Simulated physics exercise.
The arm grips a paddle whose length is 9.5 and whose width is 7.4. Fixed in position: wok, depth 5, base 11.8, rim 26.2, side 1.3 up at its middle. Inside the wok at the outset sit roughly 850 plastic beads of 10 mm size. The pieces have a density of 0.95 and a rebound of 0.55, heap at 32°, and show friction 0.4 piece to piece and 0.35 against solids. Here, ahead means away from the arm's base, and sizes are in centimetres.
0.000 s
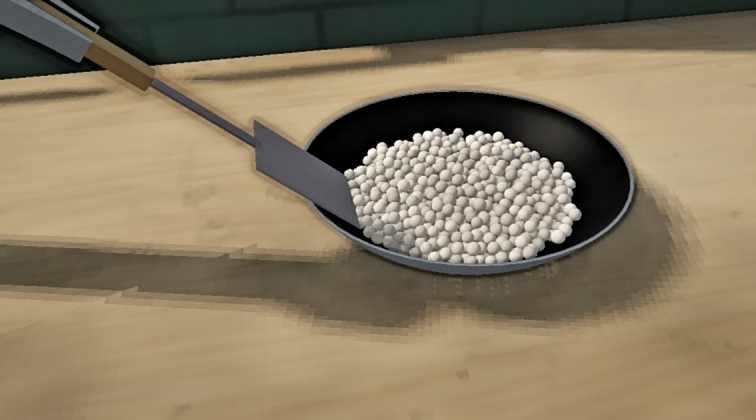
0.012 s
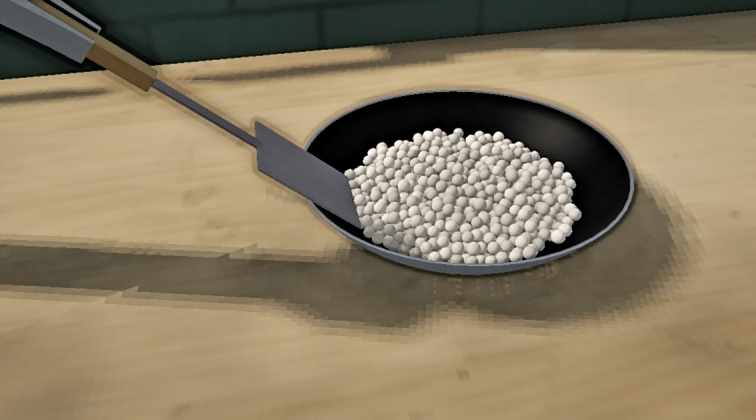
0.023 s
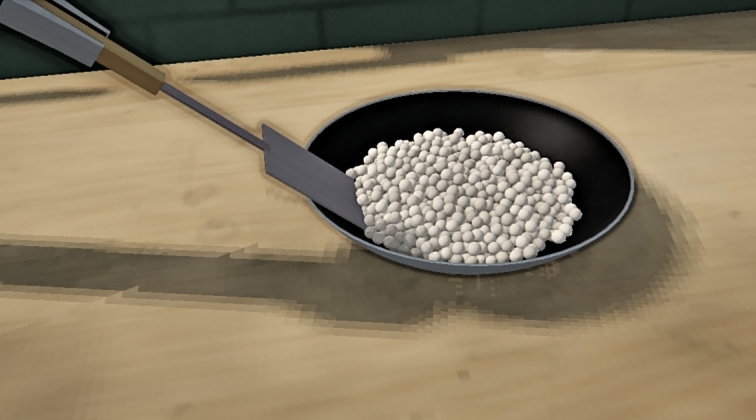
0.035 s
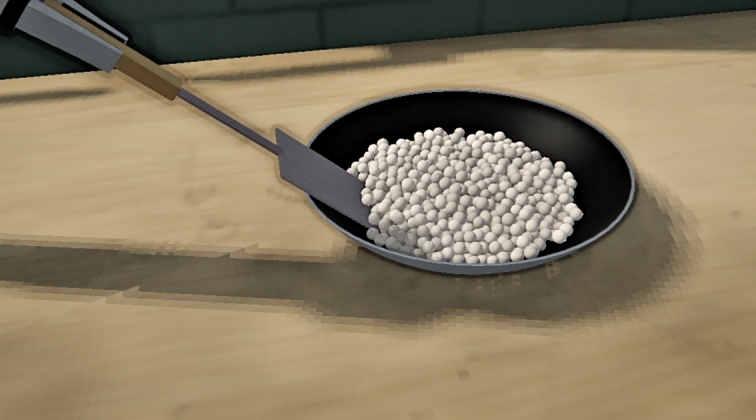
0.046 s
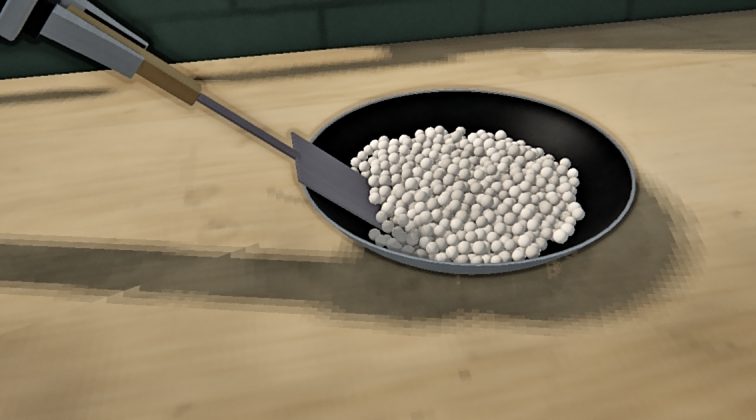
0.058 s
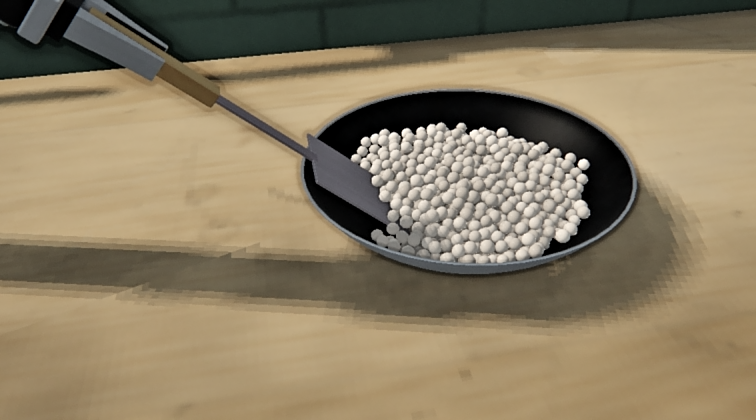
On a light wooden surface, a flat grey paddle on a mechanical arm rests at the left edge of a black wok of white beads, then slides slightly right and down into them, nudging the nearest beads a little.
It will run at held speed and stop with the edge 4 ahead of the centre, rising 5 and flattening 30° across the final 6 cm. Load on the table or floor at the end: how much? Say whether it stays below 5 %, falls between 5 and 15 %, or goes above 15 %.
It falls between 5 and 15 %.
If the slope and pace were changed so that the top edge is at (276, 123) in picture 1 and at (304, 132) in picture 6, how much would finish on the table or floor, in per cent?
It works out to about 0 %, more or less.
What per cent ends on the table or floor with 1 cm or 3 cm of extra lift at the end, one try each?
0 and 0 %.
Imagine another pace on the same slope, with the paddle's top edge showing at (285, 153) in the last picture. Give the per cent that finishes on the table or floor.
0 %.
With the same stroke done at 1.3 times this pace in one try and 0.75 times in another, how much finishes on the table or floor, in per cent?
First try around 10 %, second try around 0 %.
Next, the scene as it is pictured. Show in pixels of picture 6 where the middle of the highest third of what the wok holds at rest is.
I'd say around pixel (547, 168).
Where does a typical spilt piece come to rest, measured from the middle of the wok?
40 cm.
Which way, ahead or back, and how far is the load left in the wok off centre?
Roughly 3.5 centimetres ahead.
After 0.09 s, sloping 41°, highest piece 5 above the table; 849 in the wok.
After 0.11 s, sloping 30°, highest piece 6 above the table; 849 in the wok.
After 0.33 s, sloping 12°, highest piece 6 above the table; 788 in the wok, 49 on the table or floor, 12 on the blade or in flight.
After 1.38 s, sloping 12°, highest piece 5 above the table; 786 in the wok, 63 on the table or floor.
In the end, 786 in the wok, 63 on the table or floor. That is 7 % on the table or floor.
